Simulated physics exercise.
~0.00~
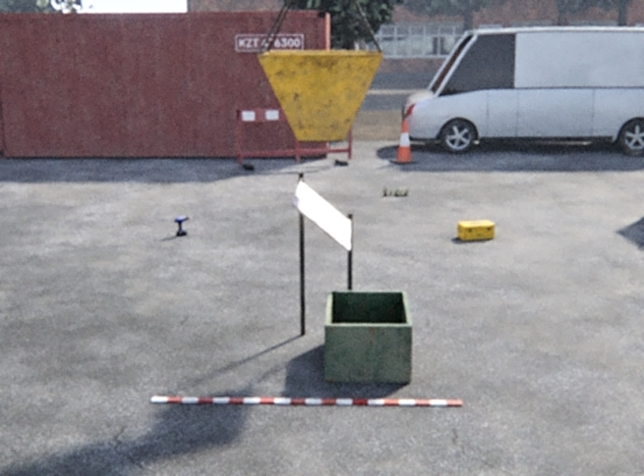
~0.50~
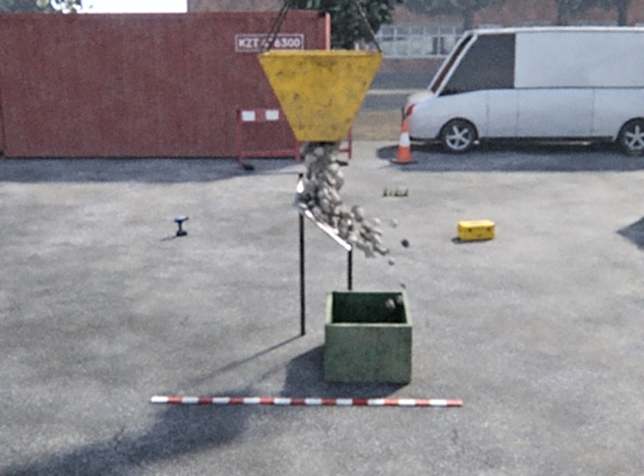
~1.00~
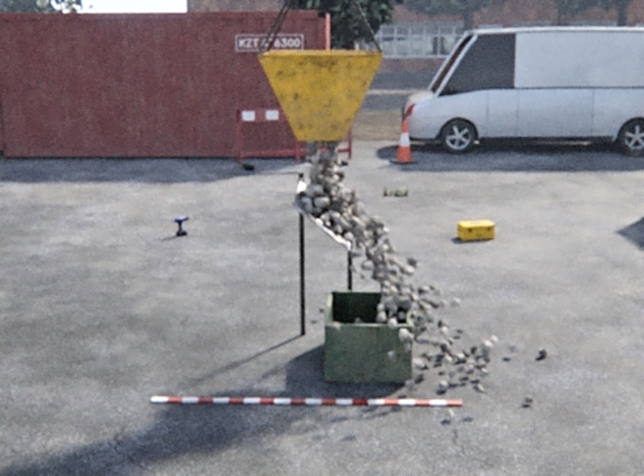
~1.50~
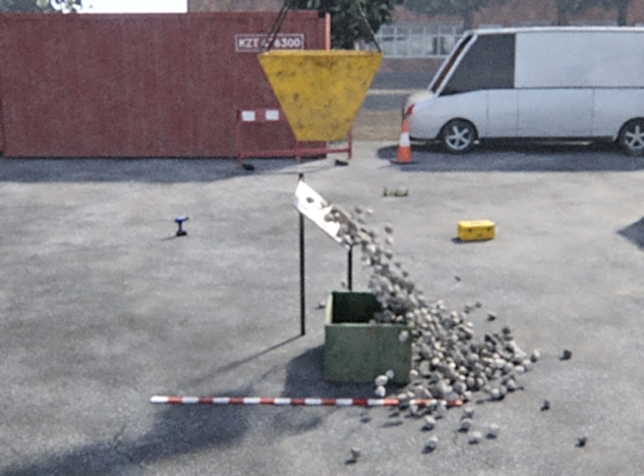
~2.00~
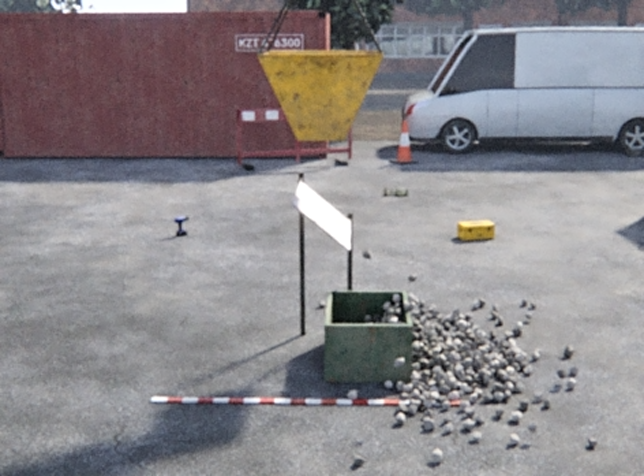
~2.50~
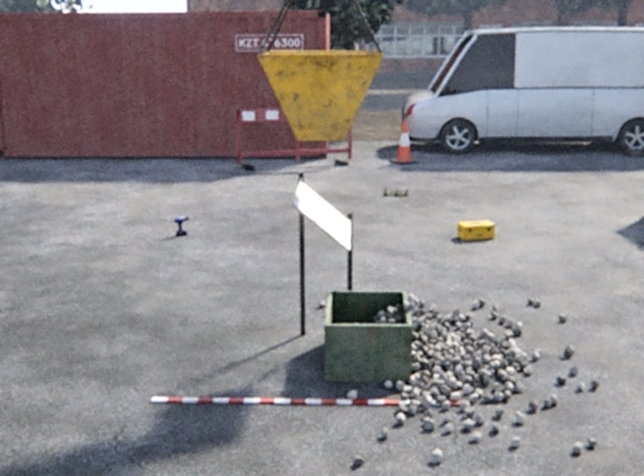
Grey stones pour from a yellow skip, slide off a sloping plate, and mostly land beside a green bin.
